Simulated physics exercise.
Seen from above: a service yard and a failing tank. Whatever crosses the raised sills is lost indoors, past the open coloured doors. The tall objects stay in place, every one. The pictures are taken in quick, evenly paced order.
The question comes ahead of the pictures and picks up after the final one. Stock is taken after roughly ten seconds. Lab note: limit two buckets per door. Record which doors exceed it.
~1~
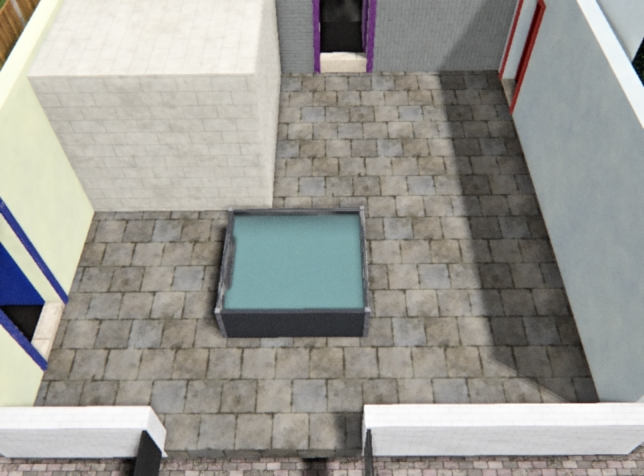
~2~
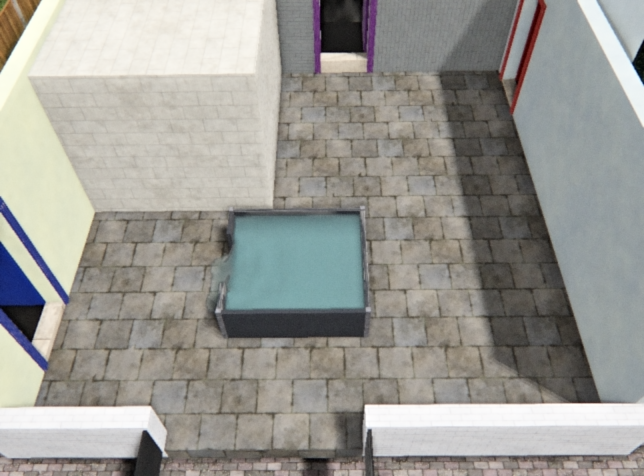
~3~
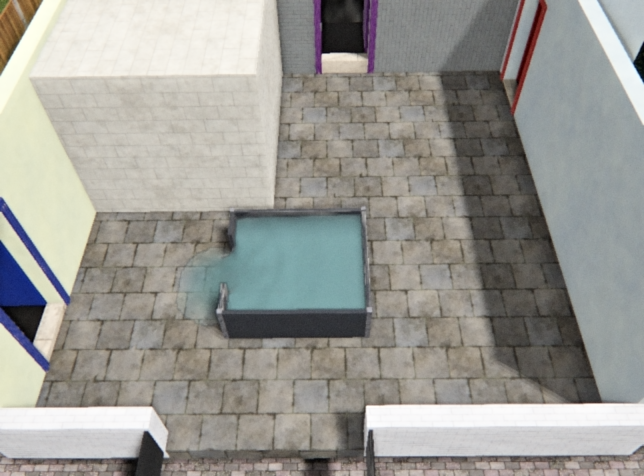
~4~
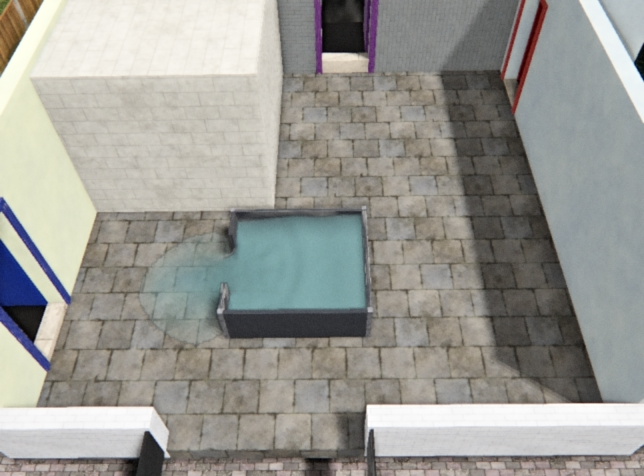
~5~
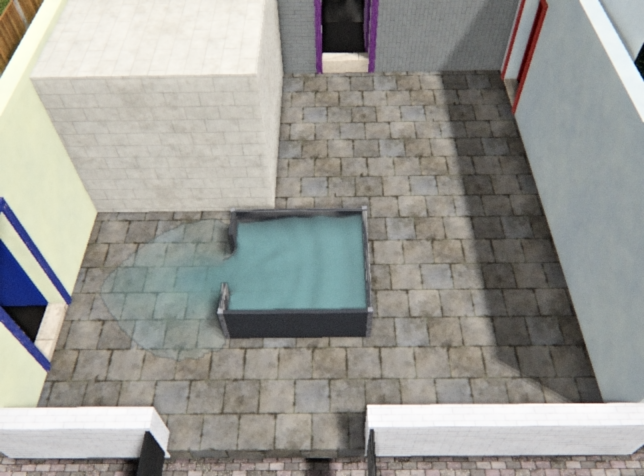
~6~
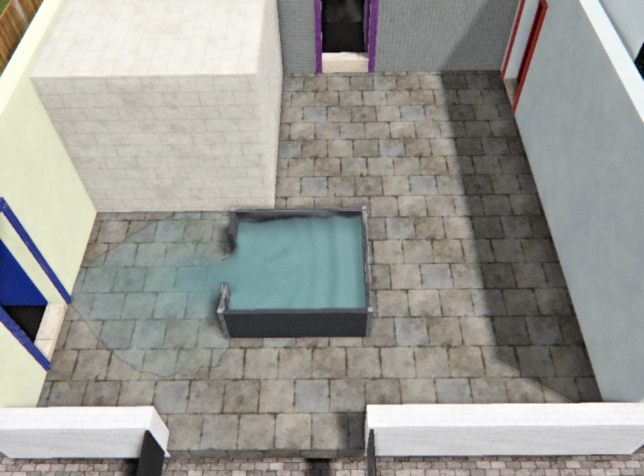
As I see it, red door: Two buckets or fewer, purple door: Two buckets or fewer, blue door: More than two buckets.
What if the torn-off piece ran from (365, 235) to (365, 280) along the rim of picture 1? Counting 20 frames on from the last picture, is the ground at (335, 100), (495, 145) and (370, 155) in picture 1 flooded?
Taken one by one: Unaffected, then sodden, then unaffected.
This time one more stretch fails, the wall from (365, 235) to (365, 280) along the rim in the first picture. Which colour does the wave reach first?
First comes the red-painted one.
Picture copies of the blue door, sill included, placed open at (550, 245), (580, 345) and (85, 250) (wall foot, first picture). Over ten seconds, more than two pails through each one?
Door one stays inside the limit, door two stays inside the limit, door three breaks the limit.
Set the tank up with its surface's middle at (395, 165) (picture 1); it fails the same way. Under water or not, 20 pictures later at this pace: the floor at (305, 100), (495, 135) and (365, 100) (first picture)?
In order, the three spots end up waterlogged, untouched and waterlogged.
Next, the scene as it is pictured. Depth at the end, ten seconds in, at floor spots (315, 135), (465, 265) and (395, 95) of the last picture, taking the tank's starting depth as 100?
First spot 0 %, second 6 %, third 0 %.
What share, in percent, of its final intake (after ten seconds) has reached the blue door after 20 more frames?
Some 60 per cent.
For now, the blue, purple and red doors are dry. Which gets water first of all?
Answer: The blue one.
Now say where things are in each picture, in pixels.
The first frame shows still water in the open tank at (295, 260).
In the second frame, the front is at a hidden place, out from the gap at (232, 277).
In the third frame, water pours out at (234, 278) and has run to (182, 297).
In the fourth frame, the front is at (146, 297), out from the gap at (234, 277).
In the fifth frame, water pours out at (234, 277) and has run to (107, 287).
In the sixth frame, the front is at (72, 294), out from the gap at (234, 276).
A moment on, water covers 20 % of the floor; the red door not reached, the purple door not reached, the blue door under two buckets in.
Next, water covers 20 % of the floor; the red door not reached, the purple door not reached, the blue door over two buckets in.
Then, water covers 25 % of the floor; the red door not reached, the purple door not reached, the blue door far over two buckets in.
Later, water covers 45 % of the floor; the red door not reached, the purple door not reached, the blue door far over two buckets in.
In the end, water covers 60 % of the floor; the red door not reached, the purple door not reached, the blue door far over two buckets in.
